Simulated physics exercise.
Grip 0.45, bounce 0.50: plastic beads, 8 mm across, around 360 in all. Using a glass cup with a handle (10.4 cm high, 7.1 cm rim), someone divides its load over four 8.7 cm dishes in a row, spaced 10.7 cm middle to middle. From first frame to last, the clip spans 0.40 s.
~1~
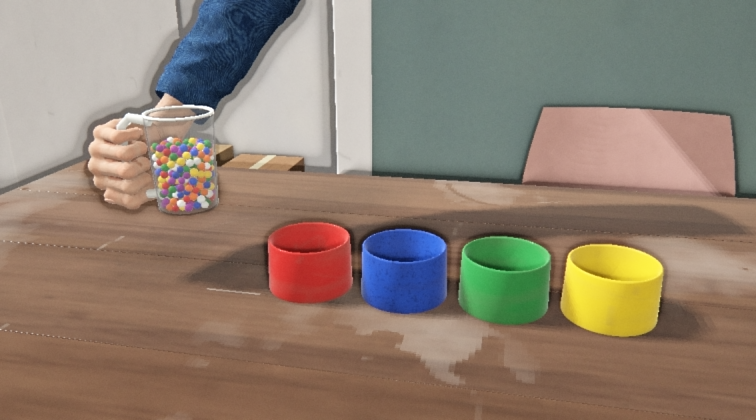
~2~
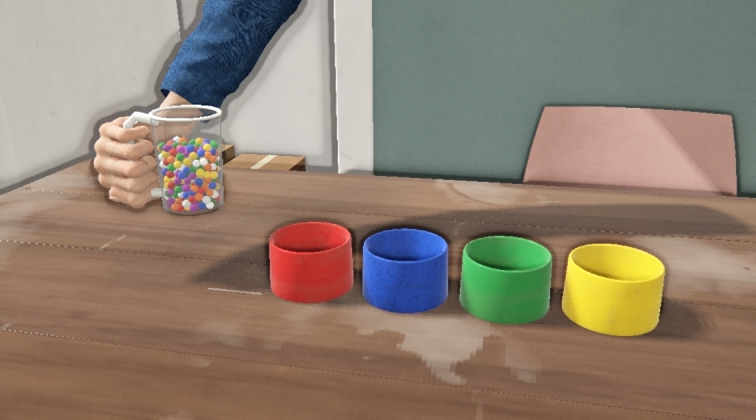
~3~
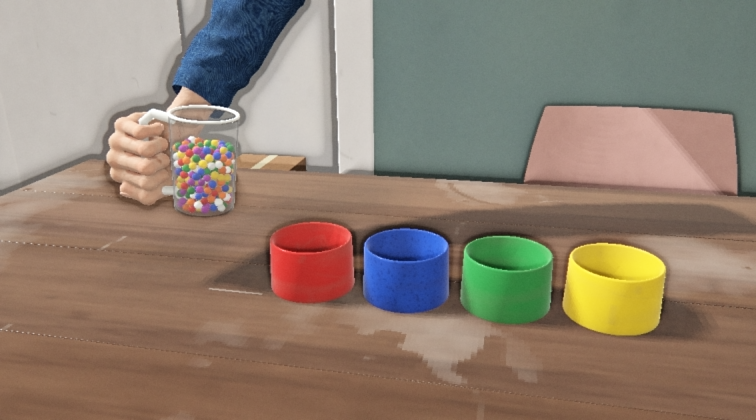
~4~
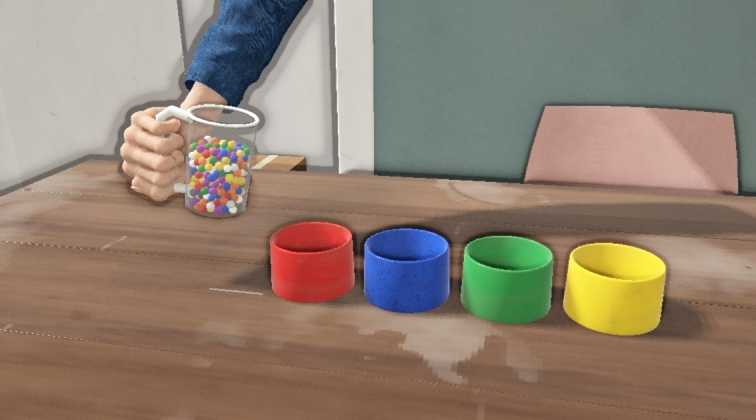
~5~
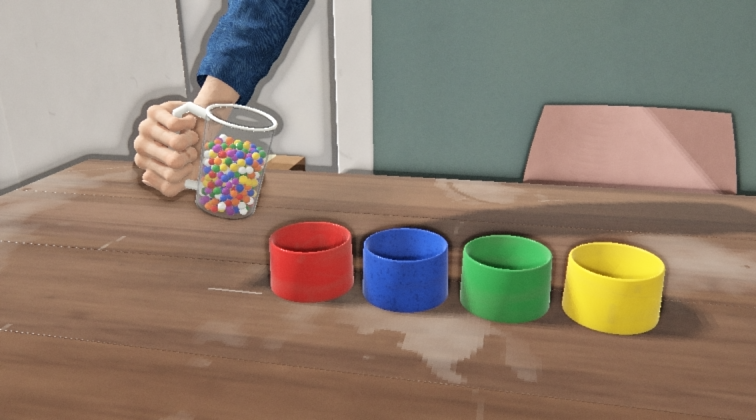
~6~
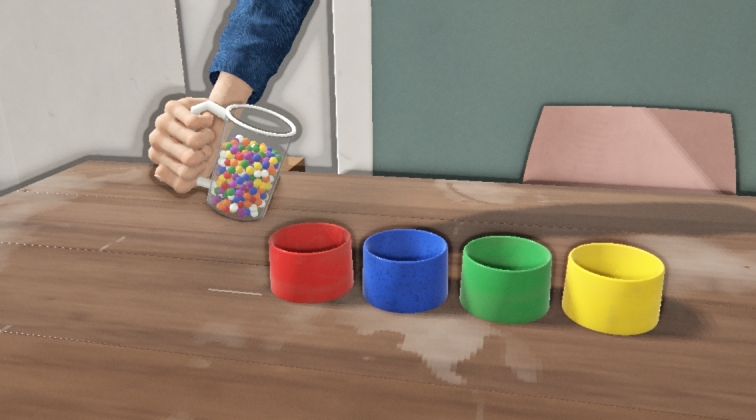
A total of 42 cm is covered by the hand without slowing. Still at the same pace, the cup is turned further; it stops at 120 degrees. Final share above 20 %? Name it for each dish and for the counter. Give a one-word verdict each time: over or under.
My prediction: Red: Is left with at most a fifth, blue: Is left with at most a fifth, green: Is left with at most a fifth, yellow: Is left with more than a fifth, counter: Is left with at most a fifth.
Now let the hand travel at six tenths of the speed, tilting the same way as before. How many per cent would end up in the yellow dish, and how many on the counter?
In that case yellow 0; counter 20.
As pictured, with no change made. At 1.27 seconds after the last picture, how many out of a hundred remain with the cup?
It works out to about 100 per cent of the load.
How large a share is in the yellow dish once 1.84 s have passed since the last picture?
So far, roughly 85 per cent.
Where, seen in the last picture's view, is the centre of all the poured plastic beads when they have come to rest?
Roughly (622, 291).
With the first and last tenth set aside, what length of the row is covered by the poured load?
I'd put it at close to 9 cm.
Then, 0.76 s after the last picture, tilt 67 degrees; cup holds 100 %.
Then, 1.27 s after the last picture, tilt 98 degrees; cup holds 100 %.
Then, 1.84 s after the last picture, tilt 120 degrees; cup holds 0 %, yellow 85 %.
In the end, red 0 %, blue 0 %, green 0 %, yellow 85 %, counter 10 %.
